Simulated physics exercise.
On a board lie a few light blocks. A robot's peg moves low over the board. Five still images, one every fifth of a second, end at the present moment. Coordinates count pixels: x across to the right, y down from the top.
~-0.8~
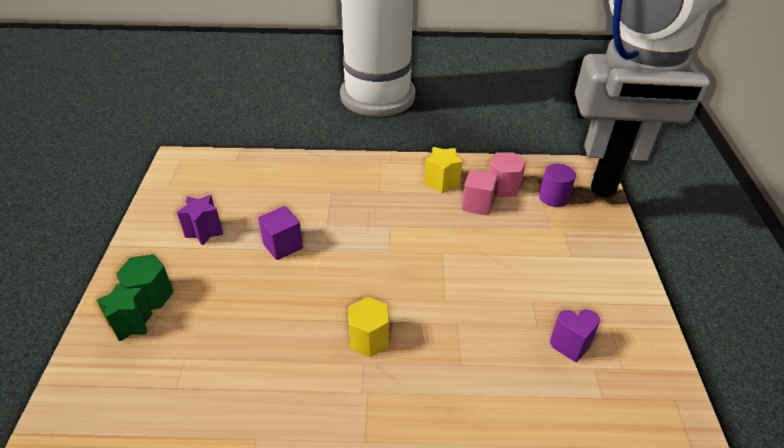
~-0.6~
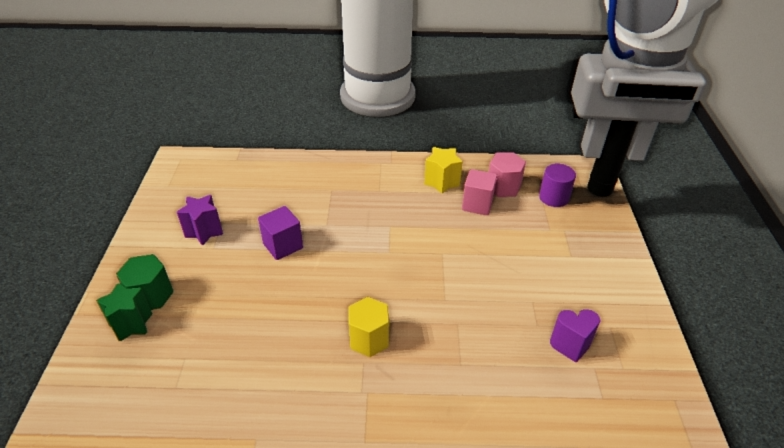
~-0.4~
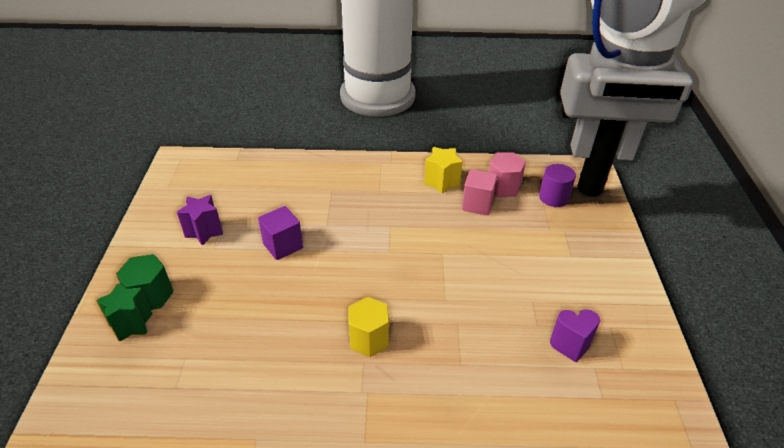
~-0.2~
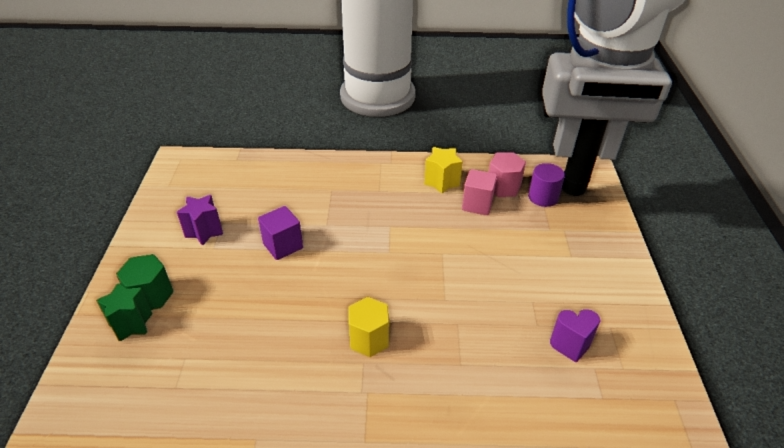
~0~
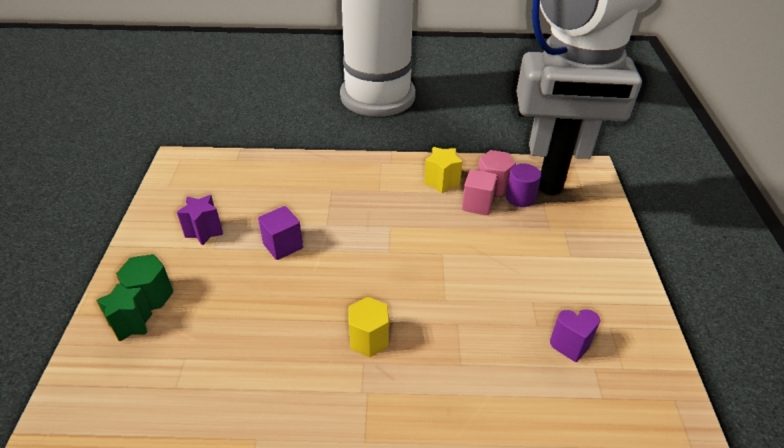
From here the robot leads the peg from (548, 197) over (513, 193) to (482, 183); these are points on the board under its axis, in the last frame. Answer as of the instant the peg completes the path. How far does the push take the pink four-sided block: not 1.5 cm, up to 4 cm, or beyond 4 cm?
Ends 1.5 to 4 cm away.
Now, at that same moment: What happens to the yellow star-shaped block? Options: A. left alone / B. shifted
It's B.
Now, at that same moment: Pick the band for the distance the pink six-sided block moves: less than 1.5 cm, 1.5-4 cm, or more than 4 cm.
Answer: More than 4 cm.
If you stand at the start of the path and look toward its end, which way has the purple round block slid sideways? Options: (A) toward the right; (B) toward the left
The one that fits is B, toward the left.
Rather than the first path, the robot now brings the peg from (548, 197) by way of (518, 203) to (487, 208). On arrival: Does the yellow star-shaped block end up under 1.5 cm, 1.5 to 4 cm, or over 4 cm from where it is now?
The under 1.5 cm band.
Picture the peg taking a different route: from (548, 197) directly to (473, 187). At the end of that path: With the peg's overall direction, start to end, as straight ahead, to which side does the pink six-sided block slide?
Facing from start to end, it will go to the right.
On the path given first. Halfway along, peg (515, 184); yellow star-shaped block (441, 156); pink four-sided block (466, 182), turned 30° anticlockwise; pink six-sided block (471, 152), turned 45° clockwise; purple round block (490, 170).
At the end, peg (483, 174); yellow star-shaped block (436, 156); pink four-sided block (454, 185), turned 70° anticlockwise; pink six-sided block (461, 147), turned 60° clockwise; purple round block (465, 168).
